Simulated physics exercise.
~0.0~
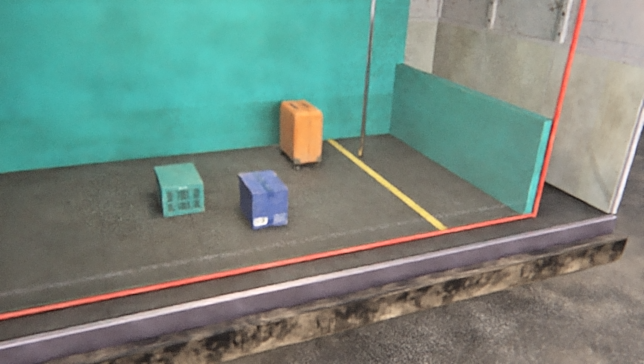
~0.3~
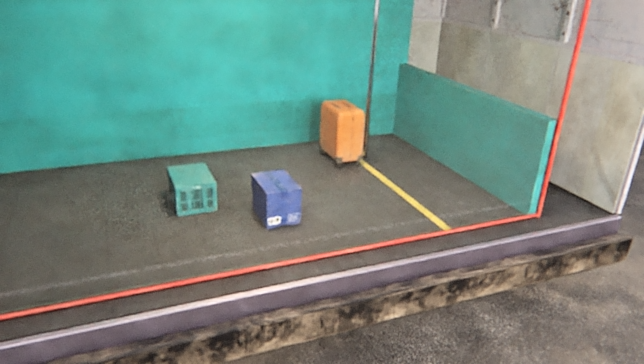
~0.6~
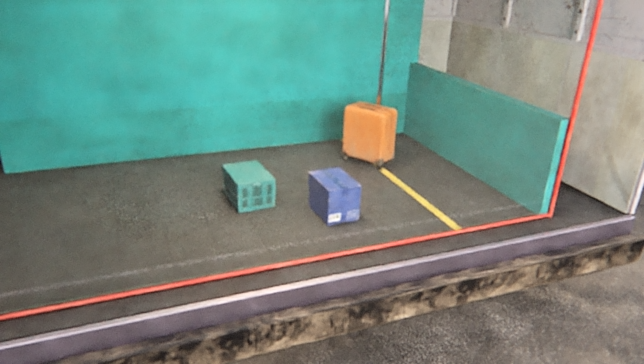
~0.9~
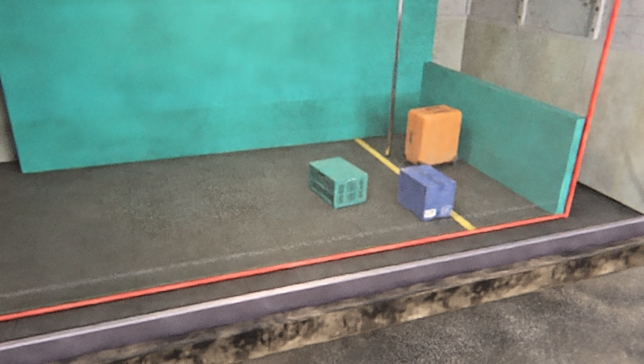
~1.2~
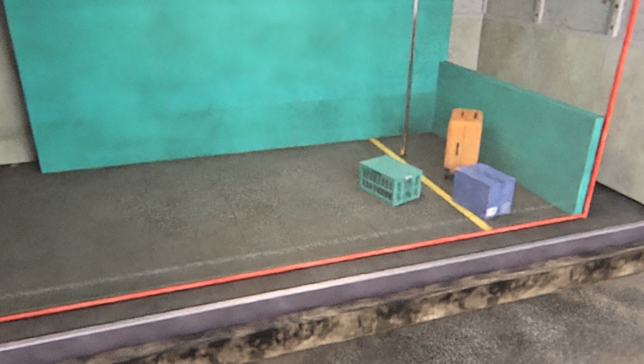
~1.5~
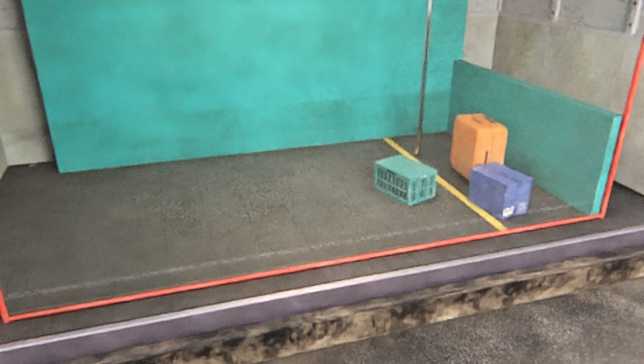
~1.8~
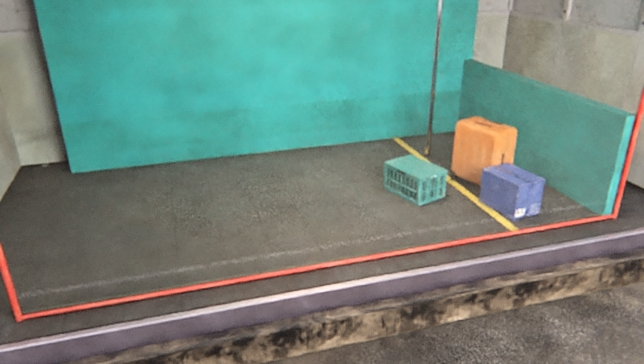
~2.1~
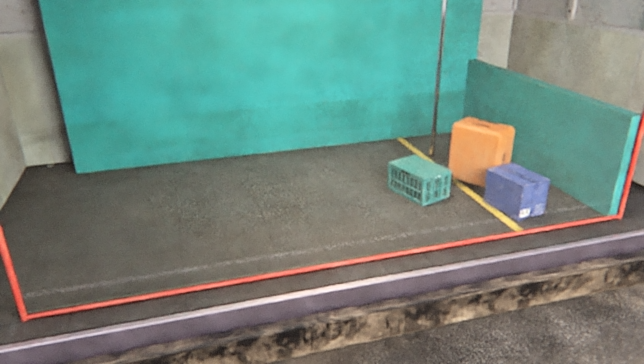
The clip opens on a dark-floored bay with a teal back wall, where a teal crate, a blue carton and an upright orange wheeled case sit left of a yellow line. As the view pans slightly left, all three begin sliding right, and the case reaches the line first and rolls over it near the upright pole. The carton follows across the line, while the crate slides up close behind. The case turns as it nears the low right wall, staying upright. Finally everything settles, with the case and carton beyond the line and the crate just short of it.
